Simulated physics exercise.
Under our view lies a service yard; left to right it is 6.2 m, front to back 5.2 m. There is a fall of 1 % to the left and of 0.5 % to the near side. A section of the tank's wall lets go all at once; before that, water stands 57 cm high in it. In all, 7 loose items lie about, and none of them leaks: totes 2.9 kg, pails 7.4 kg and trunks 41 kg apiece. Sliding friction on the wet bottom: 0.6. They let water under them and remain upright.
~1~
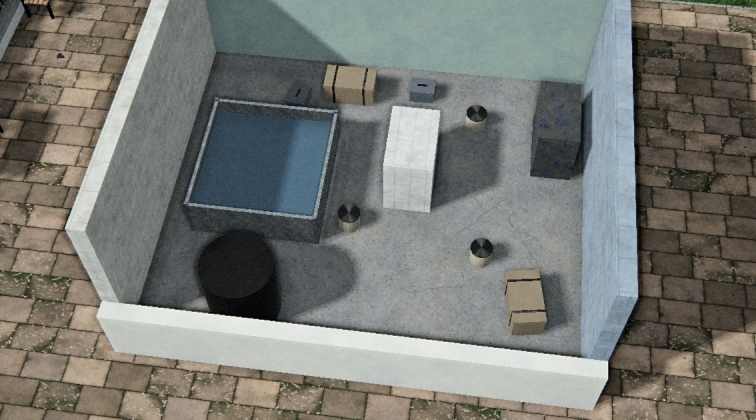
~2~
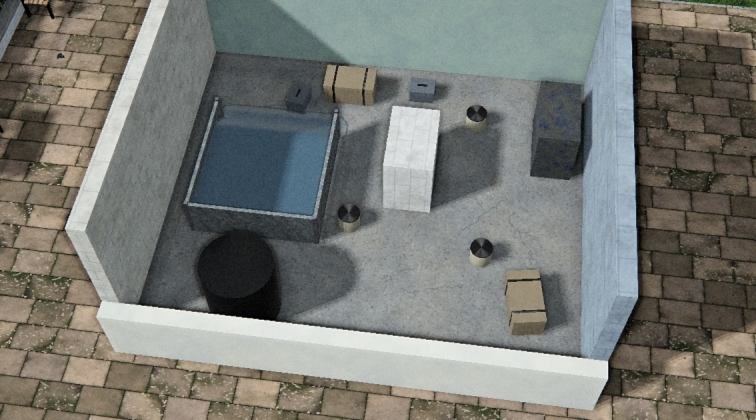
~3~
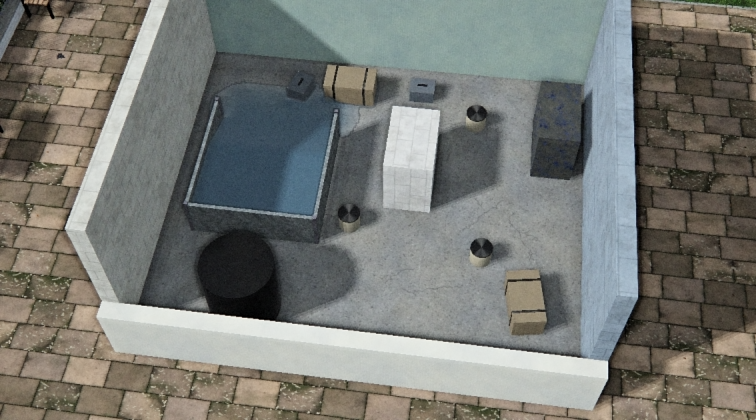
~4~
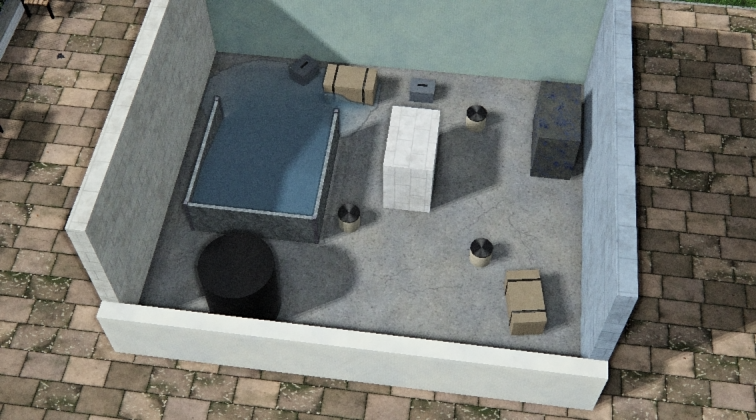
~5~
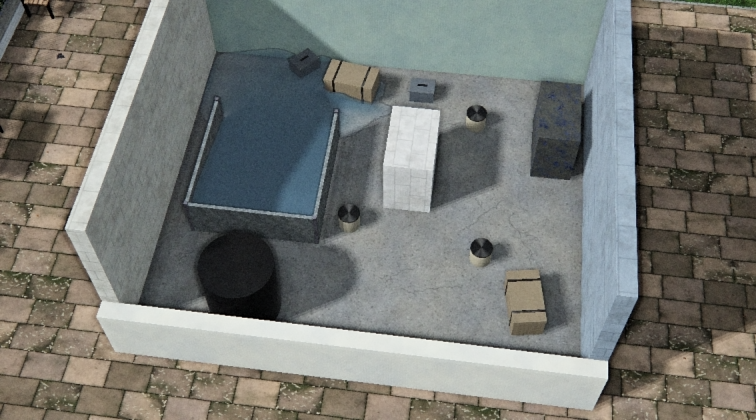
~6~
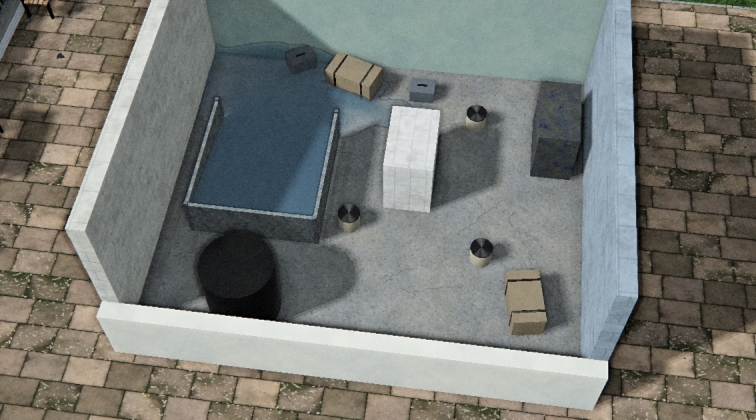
In a walled service yard with a water-filled tank at the left, the tank's far side opens and water spreads across the floor toward the back wall. A small grey box slides back toward the wall, then a tan box beside it shifts and turns slightly, while the other objects stay put.
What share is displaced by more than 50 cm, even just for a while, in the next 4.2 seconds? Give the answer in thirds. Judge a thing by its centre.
One to two thirds.
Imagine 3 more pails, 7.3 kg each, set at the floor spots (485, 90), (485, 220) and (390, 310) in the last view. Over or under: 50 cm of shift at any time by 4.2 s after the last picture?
Result, in sequence: Above the mark / below the mark / below the mark.
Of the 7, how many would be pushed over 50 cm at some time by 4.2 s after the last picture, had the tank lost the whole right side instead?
You'd get 6 in that case.
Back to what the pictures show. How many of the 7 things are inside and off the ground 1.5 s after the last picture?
The number is 2.
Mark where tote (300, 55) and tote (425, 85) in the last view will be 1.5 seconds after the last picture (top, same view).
Approx. (233, 41); approx. (485, 85).
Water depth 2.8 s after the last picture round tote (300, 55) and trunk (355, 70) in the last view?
I'd put it at 21 cm and 11 cm respectively.
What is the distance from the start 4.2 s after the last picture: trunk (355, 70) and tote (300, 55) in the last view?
Going in order, that's 300 cm for one and 140 cm for the other.
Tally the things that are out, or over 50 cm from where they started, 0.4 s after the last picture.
1 in all.
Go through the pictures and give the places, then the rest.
A tote at (298, 93) rests on the ground; a trunk at (351, 77) rests on the ground; 3.4 m2 under water; 0 of 7 have shifted, in the first frame.
A tote at (298, 93) rests on the ground; a trunk at (351, 77) rests on the ground; 4.3 m2 under water; 0 of 7 have shifted, in the second frame.
A tote at (301, 82) rests on the ground, 22 cm from its start; a trunk at (351, 77) rests on the ground; 5.4 m2 under water; 1 of 7 have shifted, in the third frame.
A tote at (304, 65) rests on the ground, 58 cm from its start; a trunk at (351, 77), on the bottom; water covers 6.4 m2; 1 of 7 have shifted, in the fourth frame.
A tote at (304, 59) floats, 71 cm from its start; a trunk at (352, 74) rests on the ground, 7 cm from its start; water covers 7.2 m2; 2 of 7 have shifted, in the fifth frame.
A tote at (301, 55) floats, 73 cm from its start; a trunk at (354, 69), on the bottom, 18 cm from its start; water covers 7.5 m2; 2 of 7 have shifted, in the sixth frame.
Then, 0.4 s after the last picture 1 of 7 are over 50 cm from their spots; 1 afloat.
Then, 1.5 s after the last picture 3 of 7 are over 50 cm from their spots; 2 afloat.
Then, 2.8 s after the last picture 4 of 7 are over 50 cm from their spots; 3 afloat.
Then, 4.2 s after the last picture 4 of 7 are over 50 cm from their spots, and 4 have been at some point; 3 afloat.
